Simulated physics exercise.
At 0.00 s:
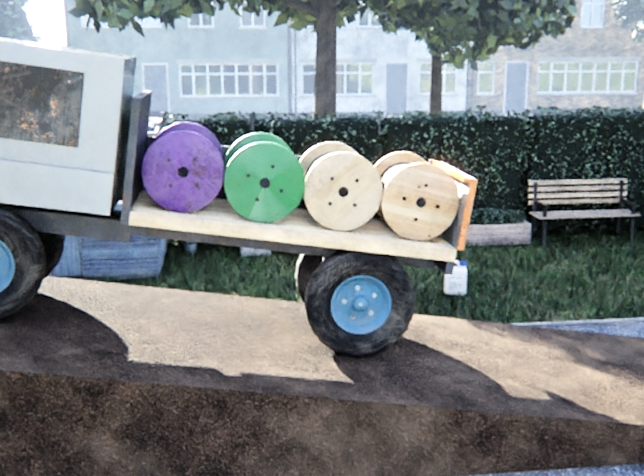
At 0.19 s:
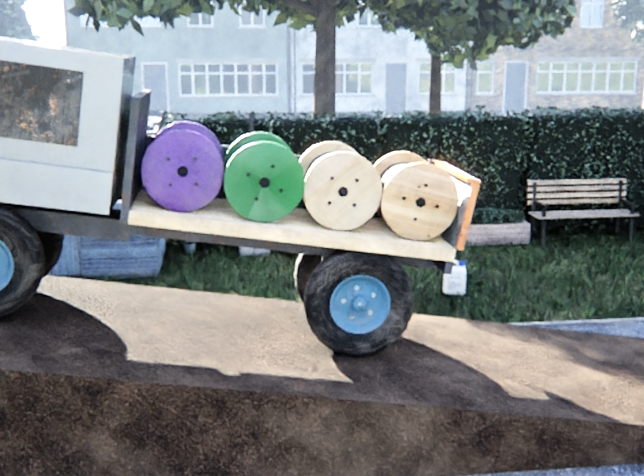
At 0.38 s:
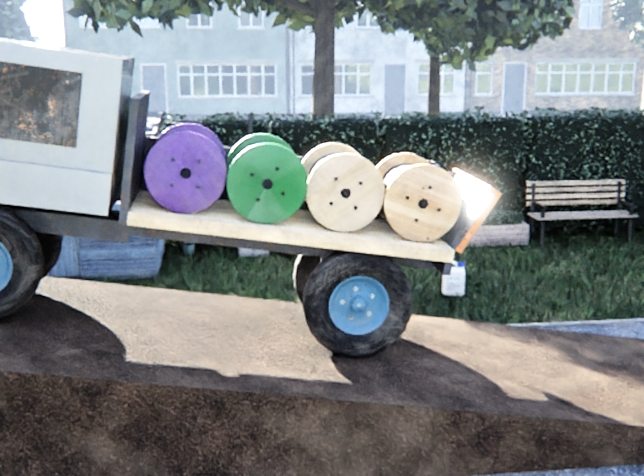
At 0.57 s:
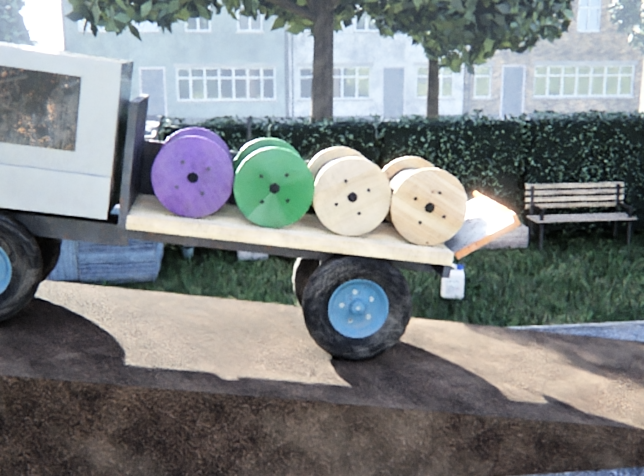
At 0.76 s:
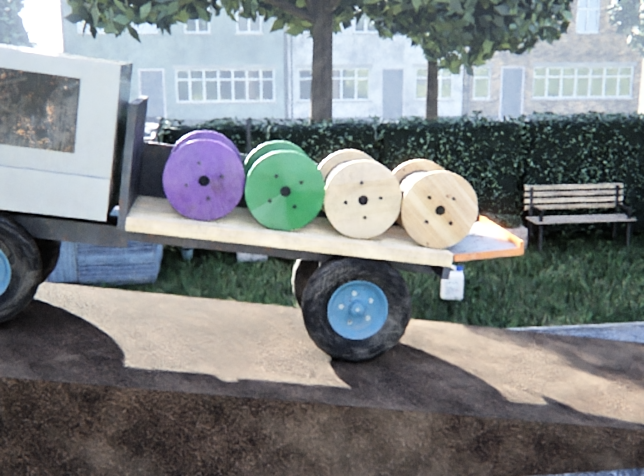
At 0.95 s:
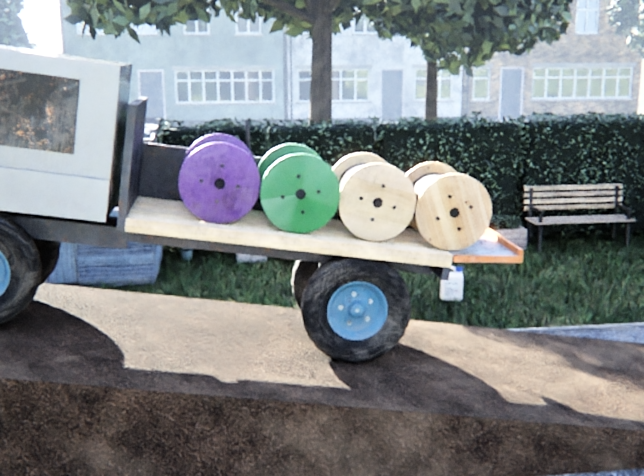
The tailgate of a truck parked on a slope swung down until it lay nearly flat, and the four reels on the bed, one purple, one green and two plain wood, rolled right towards it.
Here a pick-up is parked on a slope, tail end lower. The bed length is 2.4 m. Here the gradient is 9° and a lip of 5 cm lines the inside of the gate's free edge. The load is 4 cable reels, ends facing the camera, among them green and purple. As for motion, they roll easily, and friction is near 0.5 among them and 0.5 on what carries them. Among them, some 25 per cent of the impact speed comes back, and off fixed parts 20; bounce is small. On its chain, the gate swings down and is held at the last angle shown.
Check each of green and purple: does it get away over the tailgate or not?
Green: Fails to depart; purple: Fails to depart.
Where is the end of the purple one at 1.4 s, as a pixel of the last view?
It should be close to pixel (265, 189).
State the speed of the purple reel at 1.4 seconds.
Estimate: Some 0.4 m/s.
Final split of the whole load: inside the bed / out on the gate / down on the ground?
That gives 3, then 1, then 0.
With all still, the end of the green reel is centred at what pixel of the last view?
Roughly (357, 201).
Then, 1.4 s in, green is on the bed, 85 cm short of the hinge, rolling right; purple is on the bed, 145 cm short of the hinge, rolling right; 0 out so far.
In the end (1.9 s), green is on the bed, 75 cm short of the hinge; purple is on the bed, 135 cm short of the hinge; 0 out so far.
